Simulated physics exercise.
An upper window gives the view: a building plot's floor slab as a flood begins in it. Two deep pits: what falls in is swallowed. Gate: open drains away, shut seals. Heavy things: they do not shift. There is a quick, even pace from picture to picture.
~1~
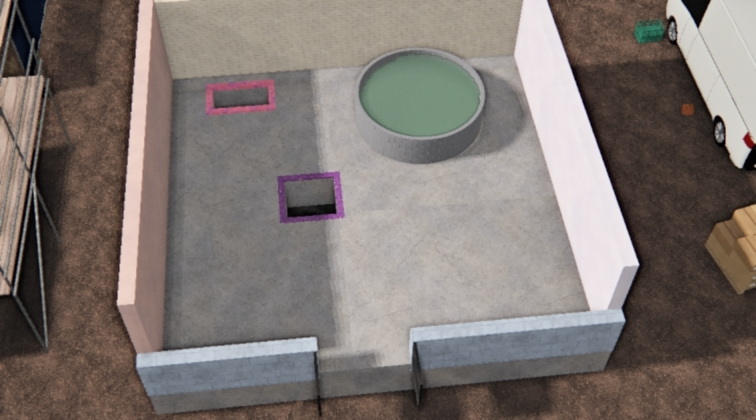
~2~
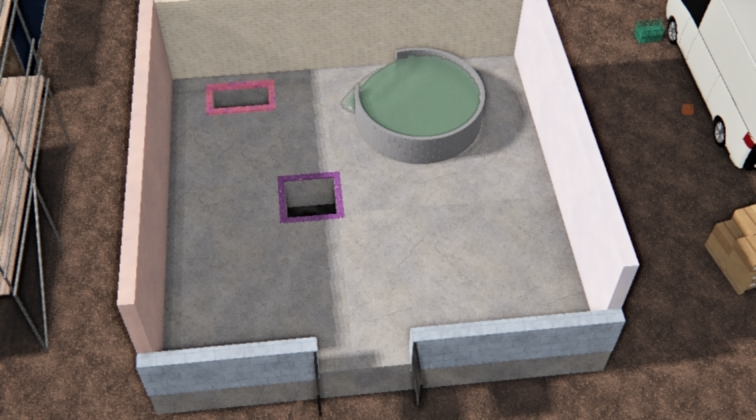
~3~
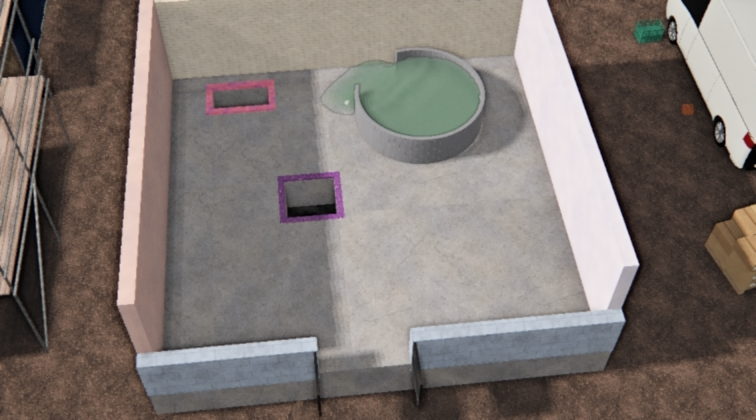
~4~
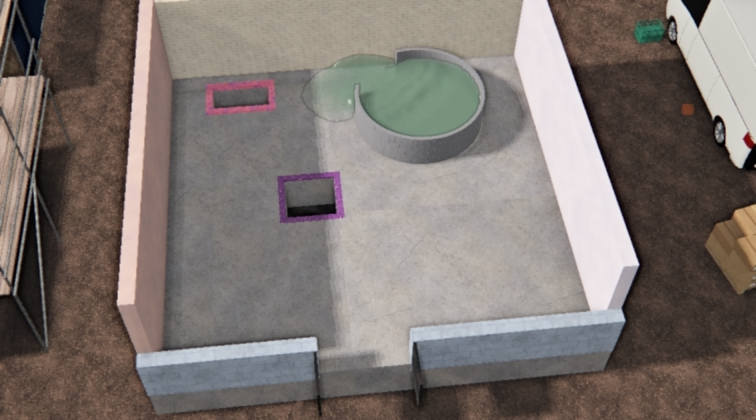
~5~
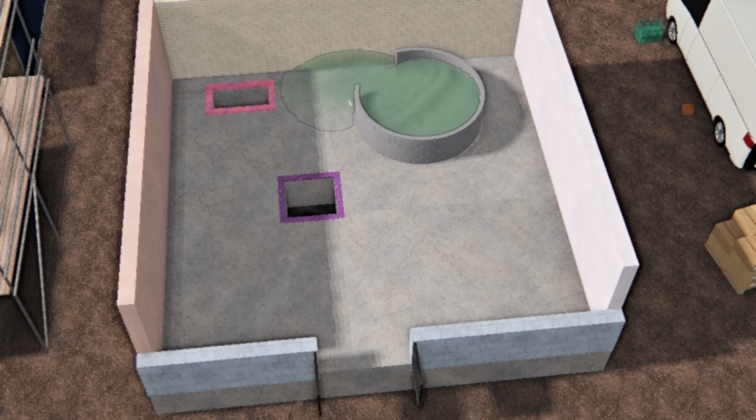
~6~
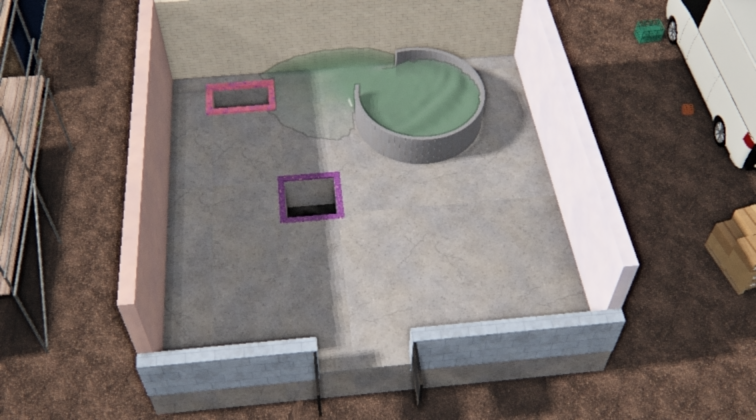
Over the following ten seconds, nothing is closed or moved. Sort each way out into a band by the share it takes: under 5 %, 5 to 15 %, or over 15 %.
Shares: The gate takes under 5 %; the purple pit takes under 5 %; the pink pit takes over 15 %.
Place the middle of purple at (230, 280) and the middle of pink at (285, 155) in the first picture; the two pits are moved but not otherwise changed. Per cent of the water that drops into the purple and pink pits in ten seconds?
The purple pit ends up with 20 per cent, the pink pit with 2 per cent.
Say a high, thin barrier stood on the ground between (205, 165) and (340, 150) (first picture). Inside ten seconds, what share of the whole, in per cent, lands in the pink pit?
Pink: 40 %.
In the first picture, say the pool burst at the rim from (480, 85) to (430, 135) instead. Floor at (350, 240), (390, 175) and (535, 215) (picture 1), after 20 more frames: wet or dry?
Well, the first is missed by the spill, the next missed by the spill, the last hit by the spill.
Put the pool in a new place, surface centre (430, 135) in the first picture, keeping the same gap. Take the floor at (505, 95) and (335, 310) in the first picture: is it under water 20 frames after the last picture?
First spot swamped, second spot not reached.
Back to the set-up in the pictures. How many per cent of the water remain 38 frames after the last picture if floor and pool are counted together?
I make it 74 per cent.
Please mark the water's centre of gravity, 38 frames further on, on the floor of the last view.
Roughly at (343, 149).
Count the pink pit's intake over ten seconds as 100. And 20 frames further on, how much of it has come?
Around 65 percent.
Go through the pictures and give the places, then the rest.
The round tank at (420, 94) is whole and still, in the first picture.
Water pours out on the round tank's far side and has run to (344, 105), in the second picture.
The front is at (326, 102), out from the gap on the round tank's far side, in the third picture.
The front is at (309, 101), out from the gap on the round tank's far side, in the fourth picture.
Water pours out on the round tank's far side and has run to (289, 72), in the fifth picture.
The front is at (263, 74), out from the gap on the round tank's far side, in the sixth picture.
A moment on, water covers 10 % of the floor; the gate 0 %, the purple pit 0 %, the pink pit 3 %.
Next, water covers 20 % of the floor; the gate 0 %, the purple pit 0 %, the pink pit 11 %.
Then, water covers 35 % of the floor; the gate 0 %, the purple pit 0 %, the pink pit 19 %.
Later, water covers 60 % of the floor; the gate 0 %, the purple pit 0 %, the pink pit 27 %.
In the end, water covers 85 % of the floor; the gate 1 %, the purple pit 1 %, the pink pit 30 %.
